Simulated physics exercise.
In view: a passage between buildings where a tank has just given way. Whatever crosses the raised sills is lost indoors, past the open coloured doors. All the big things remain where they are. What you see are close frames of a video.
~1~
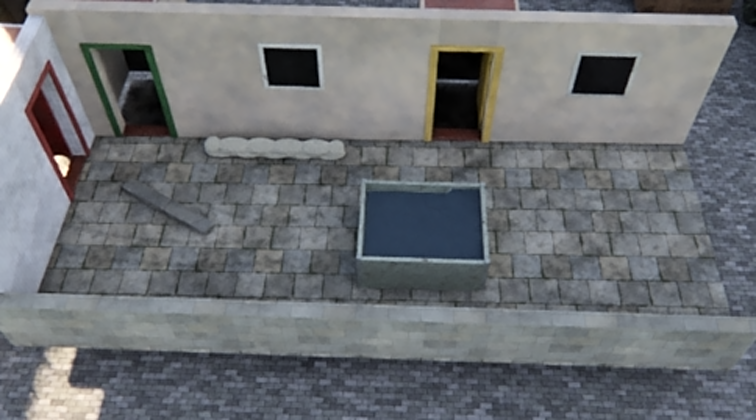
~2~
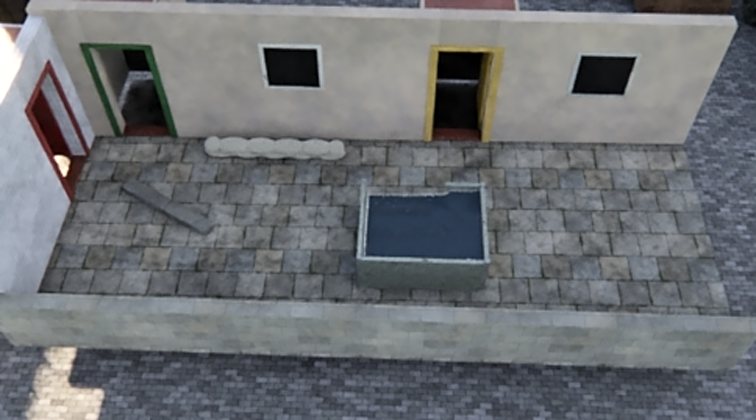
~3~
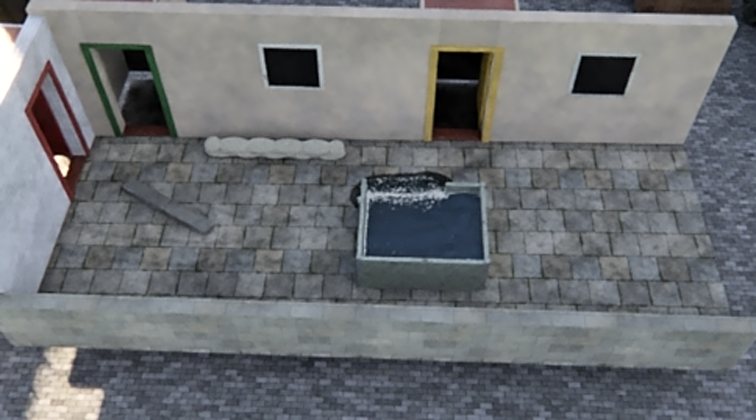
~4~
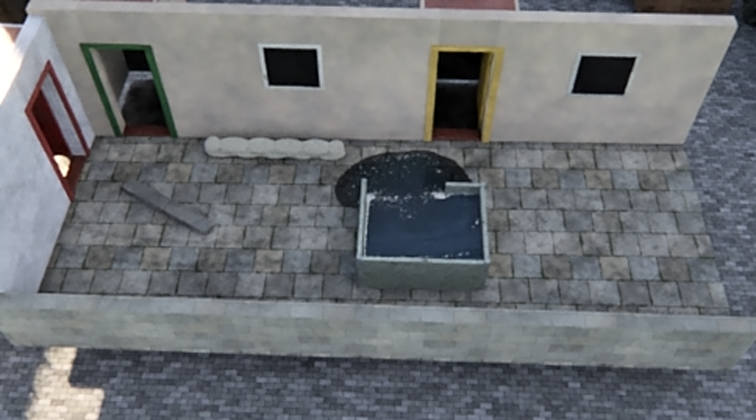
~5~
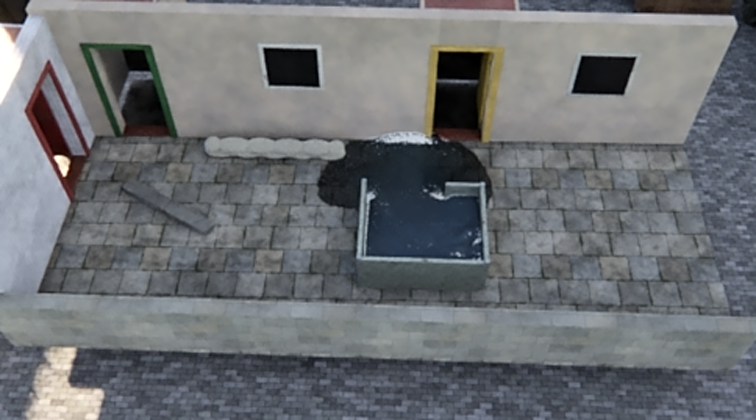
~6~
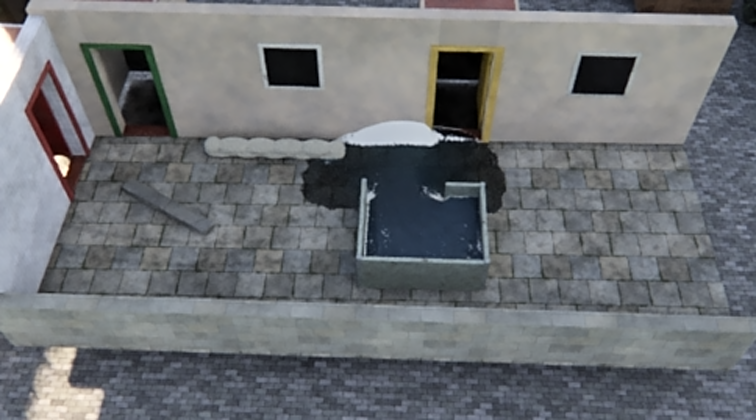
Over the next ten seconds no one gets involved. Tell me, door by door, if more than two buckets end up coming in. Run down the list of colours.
In the end the yellow door passes two buckets; the red door passes two buckets; the green door passes two buckets.
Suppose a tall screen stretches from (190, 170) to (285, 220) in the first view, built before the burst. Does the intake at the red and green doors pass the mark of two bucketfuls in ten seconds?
Red door: Above the line, green door: Below the line.
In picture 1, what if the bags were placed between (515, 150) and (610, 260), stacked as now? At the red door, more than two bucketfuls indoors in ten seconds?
The red one tops it.
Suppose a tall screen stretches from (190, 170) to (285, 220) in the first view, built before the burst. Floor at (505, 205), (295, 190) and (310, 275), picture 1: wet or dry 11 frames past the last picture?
Listed order: Spared, swamped, spared.
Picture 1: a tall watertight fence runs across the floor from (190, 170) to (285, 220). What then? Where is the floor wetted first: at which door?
First: The yellow-painted one.
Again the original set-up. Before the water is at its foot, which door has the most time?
I pick the door marked red.
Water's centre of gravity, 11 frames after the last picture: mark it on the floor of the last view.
Somewhere around (381, 192) in the last view.
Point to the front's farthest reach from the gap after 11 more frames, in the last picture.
Close to (95, 138), I think.
A moment on, water covers 15 % of the floor; the yellow door over two buckets in, the red door not reached, the green door not reached.
Next, water covers 25 % of the floor; the yellow door far over two buckets in, the red door not reached, the green door wet at the sill, nothing in.
Then, water covers 50 % of the floor; the yellow door far over two buckets in, the red door over two buckets in, the green door wet at the sill, nothing in.
Later, water covers 70 % of the floor; the yellow door far over two buckets in, the red door far over two buckets in, the green door under two buckets in.
In the end, water covers 75 % of the floor; the yellow door far over two buckets in, the red door far over two buckets in, the green door over two buckets in.
